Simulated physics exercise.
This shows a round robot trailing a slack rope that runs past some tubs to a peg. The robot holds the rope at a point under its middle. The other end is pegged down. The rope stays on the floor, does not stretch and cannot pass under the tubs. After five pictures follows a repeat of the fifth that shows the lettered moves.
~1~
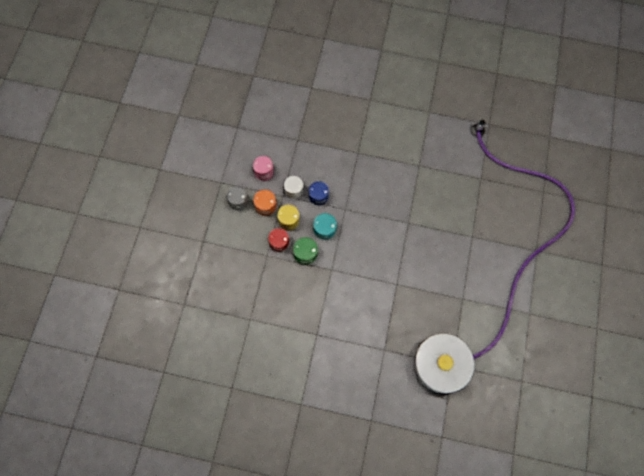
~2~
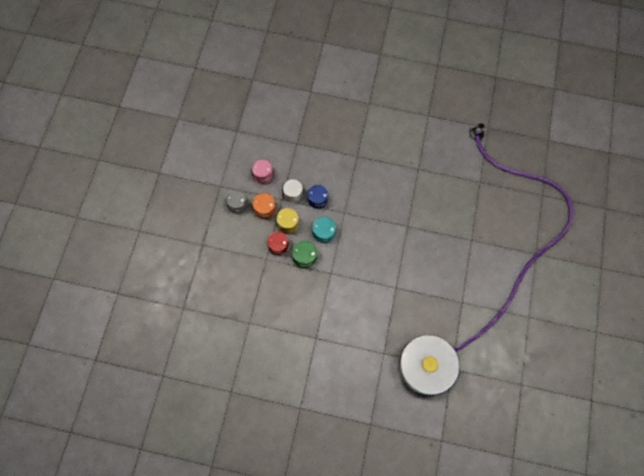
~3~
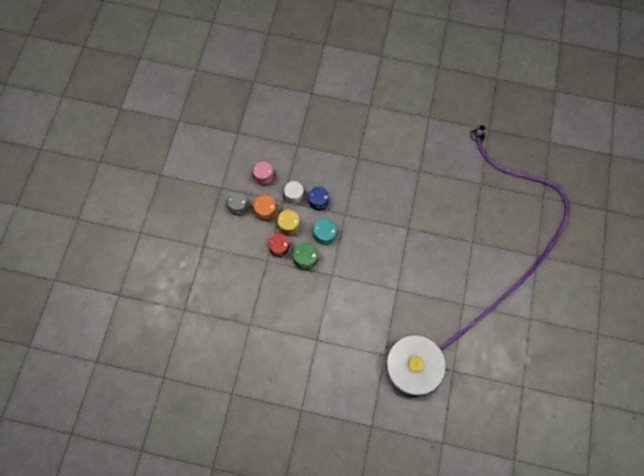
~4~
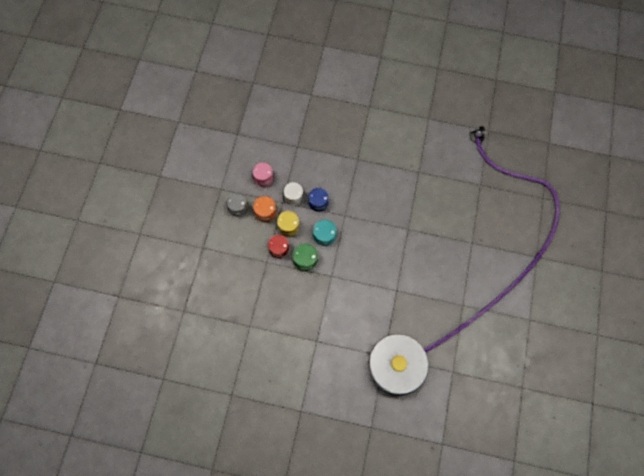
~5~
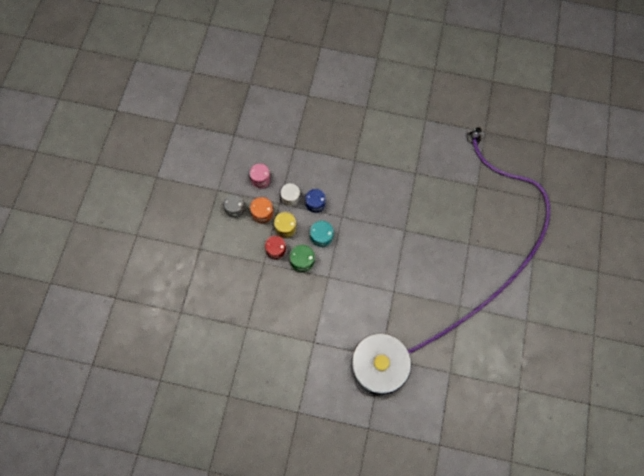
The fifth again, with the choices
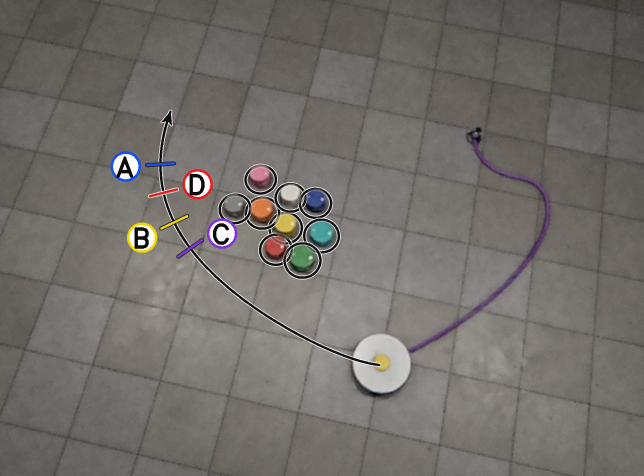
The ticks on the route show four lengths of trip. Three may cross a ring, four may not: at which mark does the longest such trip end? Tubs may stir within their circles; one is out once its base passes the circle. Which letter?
B.
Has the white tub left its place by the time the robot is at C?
By then, no.
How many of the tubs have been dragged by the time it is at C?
By then, none.
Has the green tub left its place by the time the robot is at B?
Yes.
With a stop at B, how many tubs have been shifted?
By then, one.
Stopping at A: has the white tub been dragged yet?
Yes.
On the marked copy, A at (160, 164); B at (174, 222); C at (190, 248); D at (164, 193); the route from (379, 365) via (208, 269) to (171, 111).
With B. Early on, robot (291, 329).
Further on, robot (217, 277).
At the end, robot (172, 219); green tub (299, 247); one over the rings.
As for the rest, A has eight over the rings; C is within the limit but short; D has four over the rings.
